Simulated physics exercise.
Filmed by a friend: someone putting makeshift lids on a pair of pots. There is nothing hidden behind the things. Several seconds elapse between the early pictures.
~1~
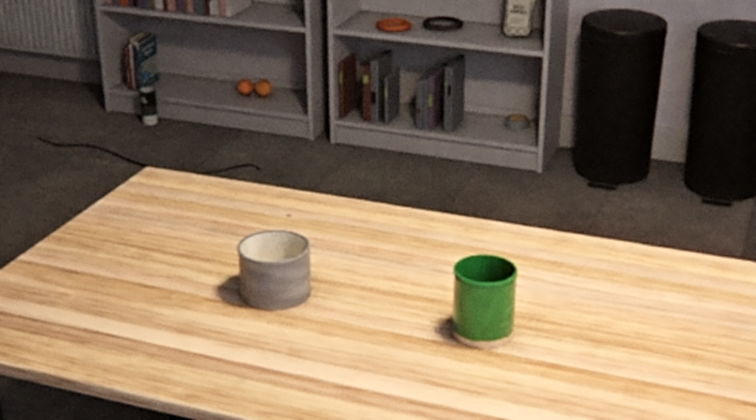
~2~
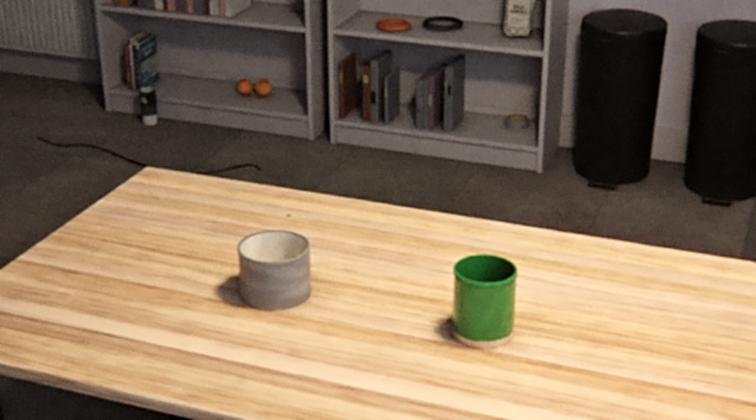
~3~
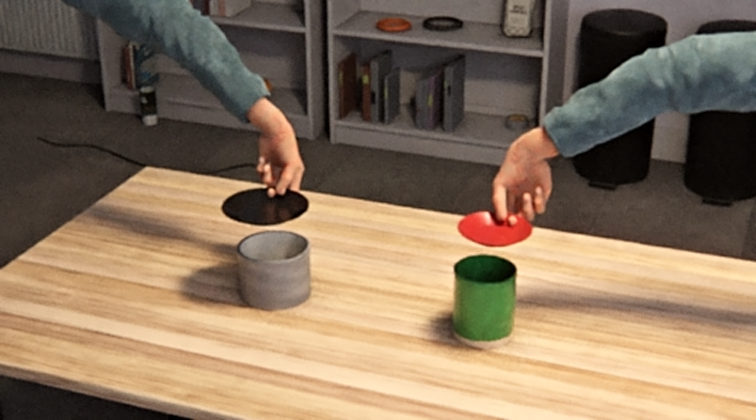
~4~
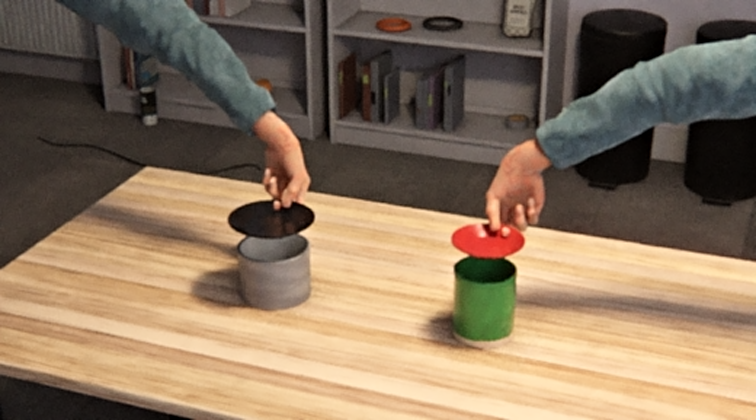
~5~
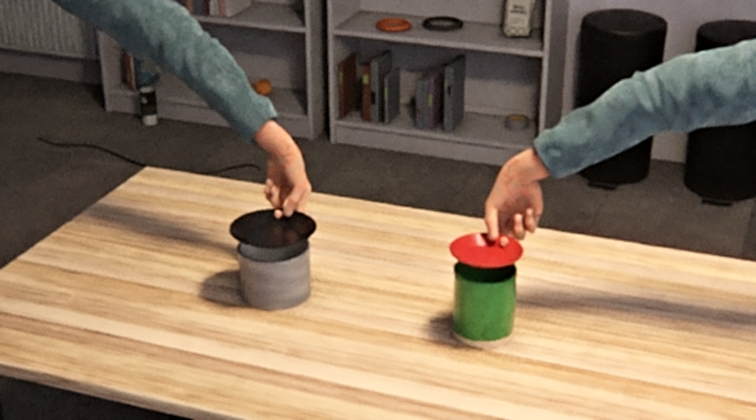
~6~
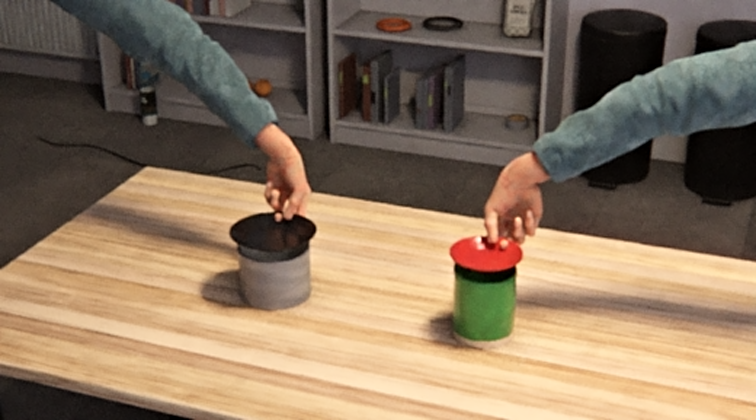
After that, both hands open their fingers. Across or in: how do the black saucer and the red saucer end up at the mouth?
Black saucer - across; red saucer - across.
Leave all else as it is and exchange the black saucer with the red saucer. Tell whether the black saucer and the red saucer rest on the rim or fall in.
Swapped, the black saucer is held up and the red saucer is held up.
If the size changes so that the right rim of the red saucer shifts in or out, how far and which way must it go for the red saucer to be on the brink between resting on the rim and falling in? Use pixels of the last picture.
Something like 8 pixels, heading left.
Then, 0.10 s after the last picture, black saucer sitting on the rim near (274, 240); red saucer moving near (486, 264).
At rest, the black saucer works as a lid, near (274, 240); the red saucer works as a lid, near (486, 264).
